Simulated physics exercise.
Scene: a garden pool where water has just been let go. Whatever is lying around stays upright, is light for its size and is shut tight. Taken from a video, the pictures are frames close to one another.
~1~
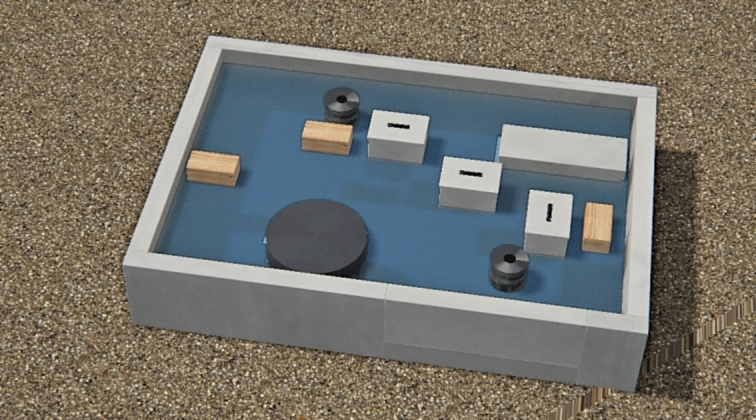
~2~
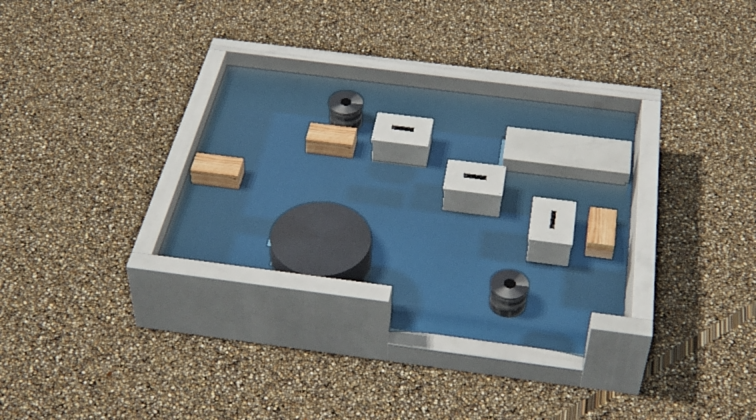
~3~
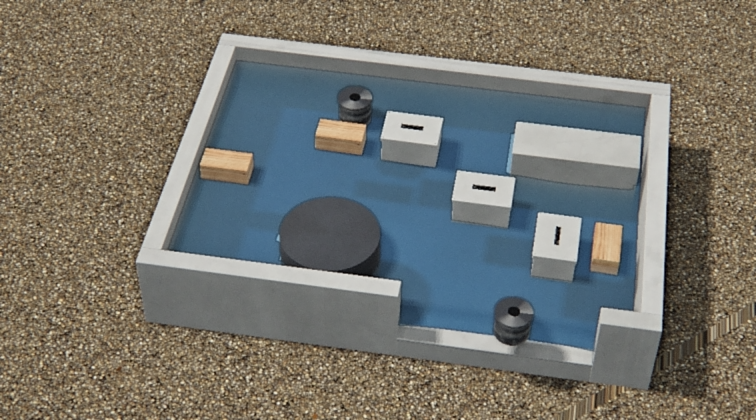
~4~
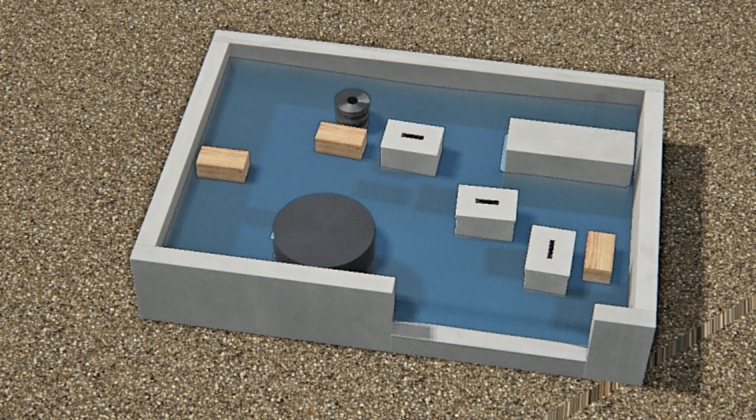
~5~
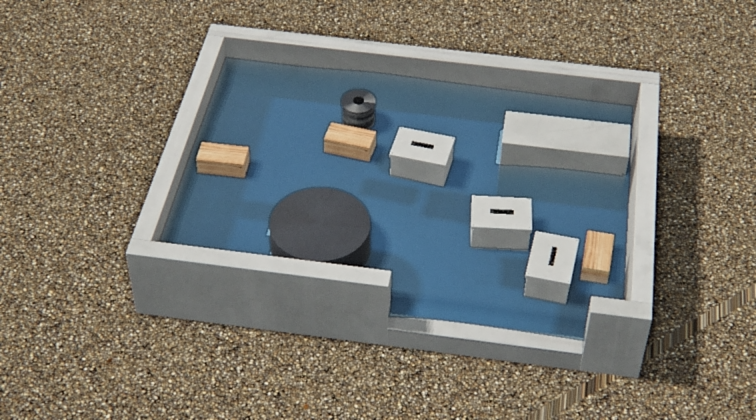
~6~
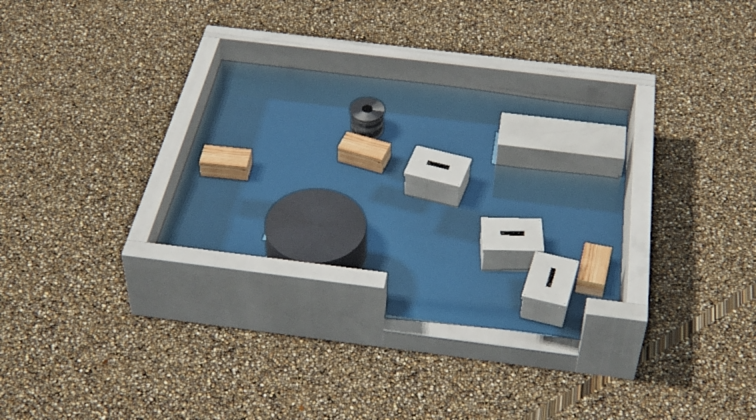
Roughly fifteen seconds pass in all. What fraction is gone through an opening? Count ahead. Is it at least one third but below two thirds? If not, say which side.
It is going to be at or above two thirds.
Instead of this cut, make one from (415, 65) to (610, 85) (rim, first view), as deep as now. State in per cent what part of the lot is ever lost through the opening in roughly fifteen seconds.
It works out at some 50 per cent of the things.
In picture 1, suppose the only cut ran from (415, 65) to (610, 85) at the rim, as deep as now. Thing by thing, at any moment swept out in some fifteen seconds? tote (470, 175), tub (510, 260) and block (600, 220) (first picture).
Each object, in the order asked: Flushed / not flushed / not flushed.
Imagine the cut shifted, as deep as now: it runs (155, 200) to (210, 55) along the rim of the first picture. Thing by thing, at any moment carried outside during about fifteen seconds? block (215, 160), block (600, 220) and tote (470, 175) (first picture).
Lab note - object 1: Escaped; object 2: Retained; object 3: Escaped.
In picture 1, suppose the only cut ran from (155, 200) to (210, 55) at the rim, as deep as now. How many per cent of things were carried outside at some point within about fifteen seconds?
60 per cent.
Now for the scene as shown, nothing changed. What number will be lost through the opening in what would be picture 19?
I reckon 5.
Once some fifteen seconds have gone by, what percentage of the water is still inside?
Estimate: Roughly 42 %.
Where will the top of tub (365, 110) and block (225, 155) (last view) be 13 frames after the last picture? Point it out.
Approximately (444, 220) for the first and (288, 164) for the second.
A moment on, 3 of 8 are out; 5 afloat.
Next, 5 of 8 are out; 3 afloat.
Later, 6 of 8 are out; 2 afloat.
In the end, 6 of 8 are out; 2 afloat.
